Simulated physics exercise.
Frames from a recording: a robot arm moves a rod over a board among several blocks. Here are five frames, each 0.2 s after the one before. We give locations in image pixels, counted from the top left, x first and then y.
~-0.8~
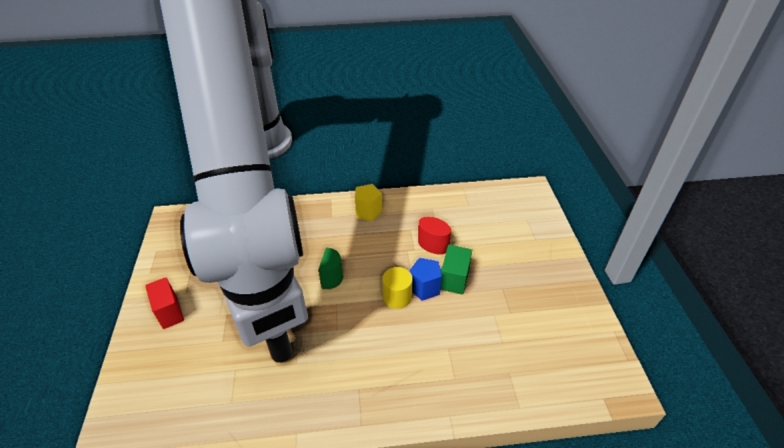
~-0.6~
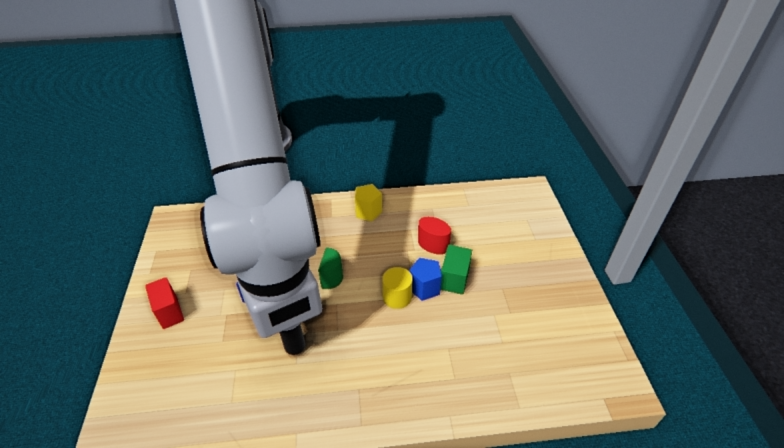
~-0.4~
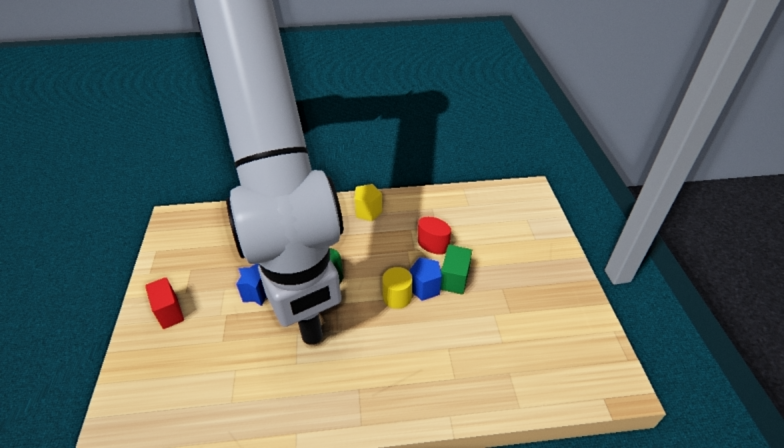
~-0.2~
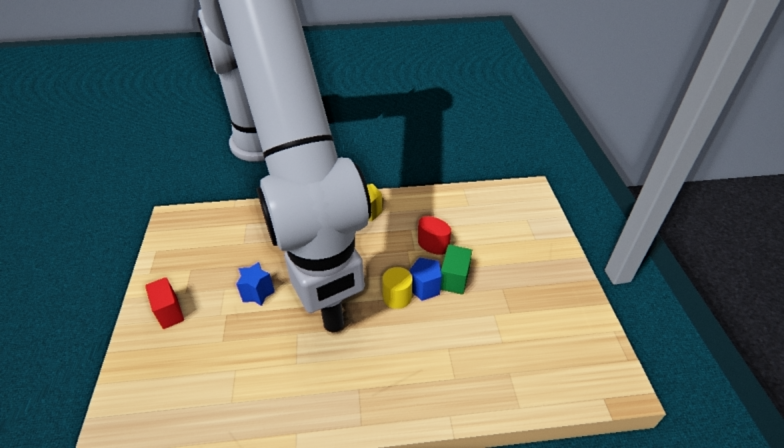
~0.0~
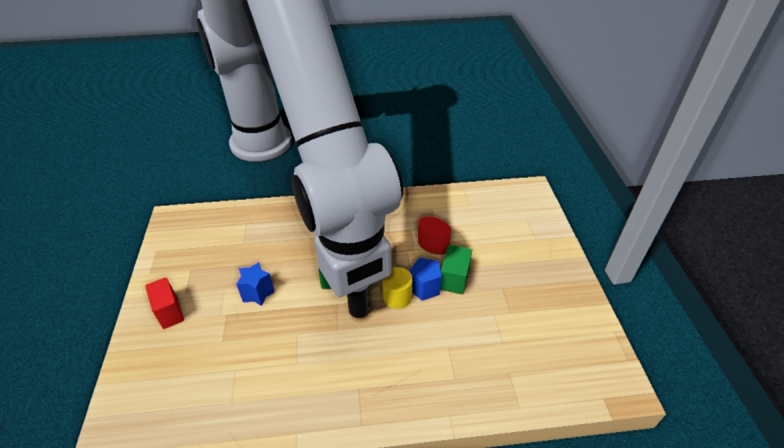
At the start, a grey robot arm holds a black-tipped rod low over the left part of a wooden board scattered with coloured blocks. The arm sweeps steadily right and slightly away, uncovering a blue star and then hiding the green D-shaped block, its rod now beside the yellow cylinder, while the blocks stay put.
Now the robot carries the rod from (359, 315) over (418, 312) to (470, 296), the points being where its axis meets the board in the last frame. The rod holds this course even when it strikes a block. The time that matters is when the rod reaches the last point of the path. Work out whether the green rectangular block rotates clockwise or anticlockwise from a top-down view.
Looking down on the board, it turns counter-clockwise.
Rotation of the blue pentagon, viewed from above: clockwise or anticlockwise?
Top view: Clockwise.
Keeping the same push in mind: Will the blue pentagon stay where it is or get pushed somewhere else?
If the rod follows that path, the blue pentagon ends up shifted.
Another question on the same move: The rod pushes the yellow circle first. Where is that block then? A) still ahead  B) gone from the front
B.
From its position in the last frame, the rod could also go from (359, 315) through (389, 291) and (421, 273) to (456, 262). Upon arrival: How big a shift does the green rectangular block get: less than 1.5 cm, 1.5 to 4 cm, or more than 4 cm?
Once the path ends, it will sit over 4 cm from where it is now.
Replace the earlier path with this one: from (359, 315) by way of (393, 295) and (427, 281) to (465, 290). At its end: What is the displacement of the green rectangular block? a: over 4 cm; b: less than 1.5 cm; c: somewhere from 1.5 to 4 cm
Answer: A.
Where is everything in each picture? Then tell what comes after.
Tip of the rod (282, 354), middles of tops, green D-shaped block (330, 259), yellow circle (397, 278), blue pentagon (426, 269), green rectangular block (457, 260), in the first picture.
Rod (295, 346), nothing pushed, in the second picture.
Rod (312, 336), nothing pushed, in the third picture.
Rod (334, 324), nothing pushed, in the fourth picture.
Rod (359, 310), green D-shaped block hidden, yellow circle (397, 278), blue pentagon (426, 269), green rectangular block (457, 260), in the fifth picture.
On the path given first. One third of the way, rod (399, 308); yellow circle (403, 274); blue pentagon (429, 264), turned 25° clockwise.
Two thirds of the way, rod (439, 305); yellow circle (403, 273); blue pentagon (430, 263), turned 30° clockwise; green rectangular block (459, 259).
At the end, rod (471, 291); green D-shaped block unmoved; yellow circle (403, 273); blue pentagon (430, 263), turned 30° clockwise; green rectangular block (462, 256), turned 25° anticlockwise.
